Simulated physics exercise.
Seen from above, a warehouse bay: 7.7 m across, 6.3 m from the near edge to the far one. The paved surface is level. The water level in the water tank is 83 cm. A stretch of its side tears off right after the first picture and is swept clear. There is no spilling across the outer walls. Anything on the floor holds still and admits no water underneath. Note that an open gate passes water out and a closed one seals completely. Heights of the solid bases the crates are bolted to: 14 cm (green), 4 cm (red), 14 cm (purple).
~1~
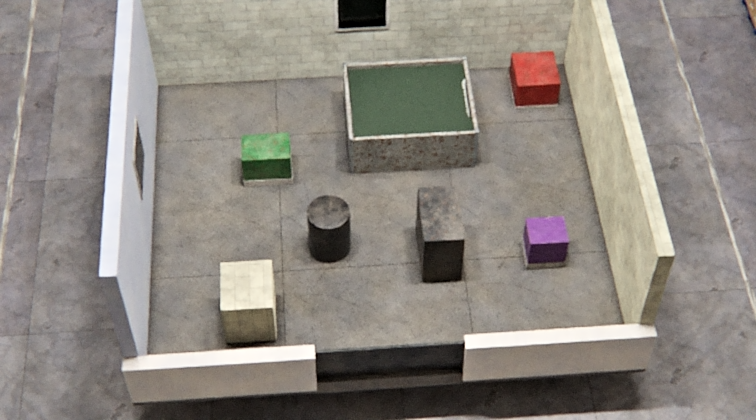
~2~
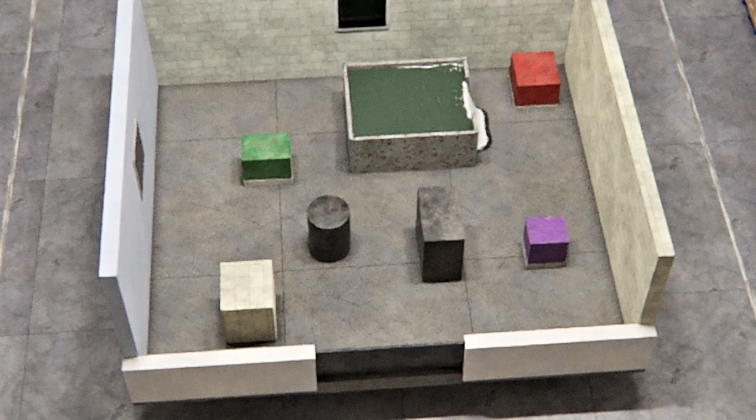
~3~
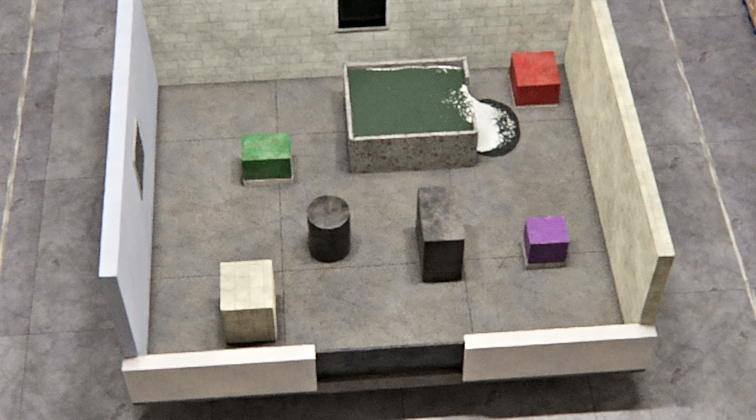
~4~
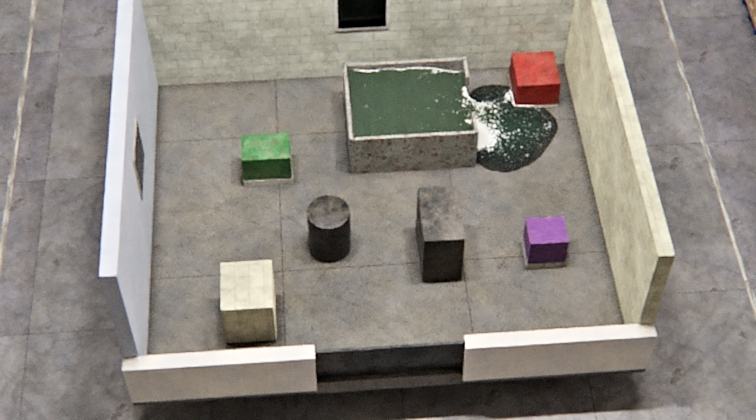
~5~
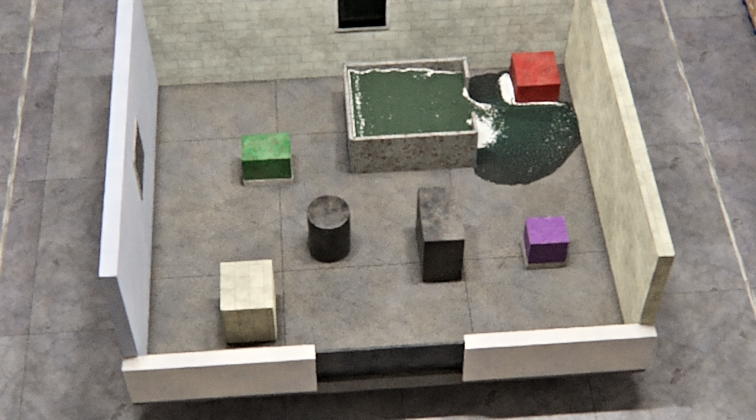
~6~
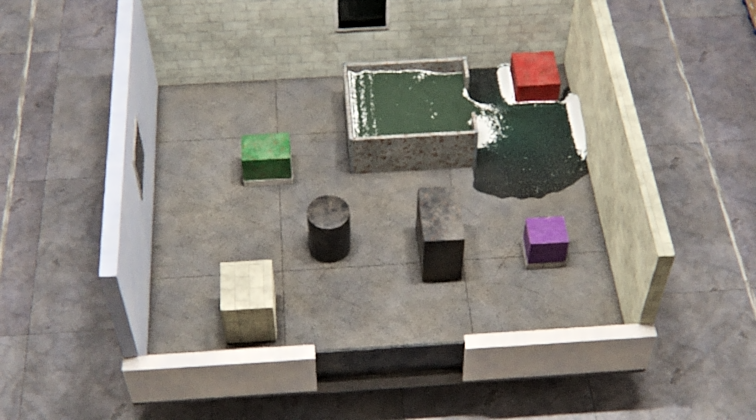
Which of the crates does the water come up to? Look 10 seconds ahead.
The green crate is not reached; the red crate is reached; the purple crate is reached.
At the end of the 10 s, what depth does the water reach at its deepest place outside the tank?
Around 16 centimetres deep.
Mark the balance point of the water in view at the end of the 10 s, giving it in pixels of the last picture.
At about (375, 211).
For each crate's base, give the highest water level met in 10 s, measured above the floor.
Measured in centimetres, that comes to green 8, red 43 and purple 23.
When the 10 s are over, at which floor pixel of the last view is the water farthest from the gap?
(147, 380).
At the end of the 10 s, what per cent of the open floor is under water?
Covered: Roughly 100 per cent.
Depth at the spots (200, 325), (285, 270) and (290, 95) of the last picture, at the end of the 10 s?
Around 6 cm, 7 cm and 3 cm, in the order given.
A moment later water covers 15 % of the floor and is deepest (52 cm) near (572, 114); green plinth not reached, red plinth reached, purple plinth reached.
Soon after water covers 25 % of the floor and is deepest (49 cm) near (562, 72); green plinth not reached, red plinth reached, purple plinth reached.
Next water covers 40 % of the floor and is deepest (34 cm) near (574, 122); green plinth not reached, red plinth reached, purple plinth reached.
Later on water covers 80 % of the floor and is deepest (23 cm) near (626, 349); green plinth reached, red plinth reached, purple plinth reached.
At the end water covers 100 % of the floor and is deepest (16 cm) near (147, 380); highest at the green plinth 8 cm, highest at the red plinth 43 cm, highest at the purple plinth 23 cm.
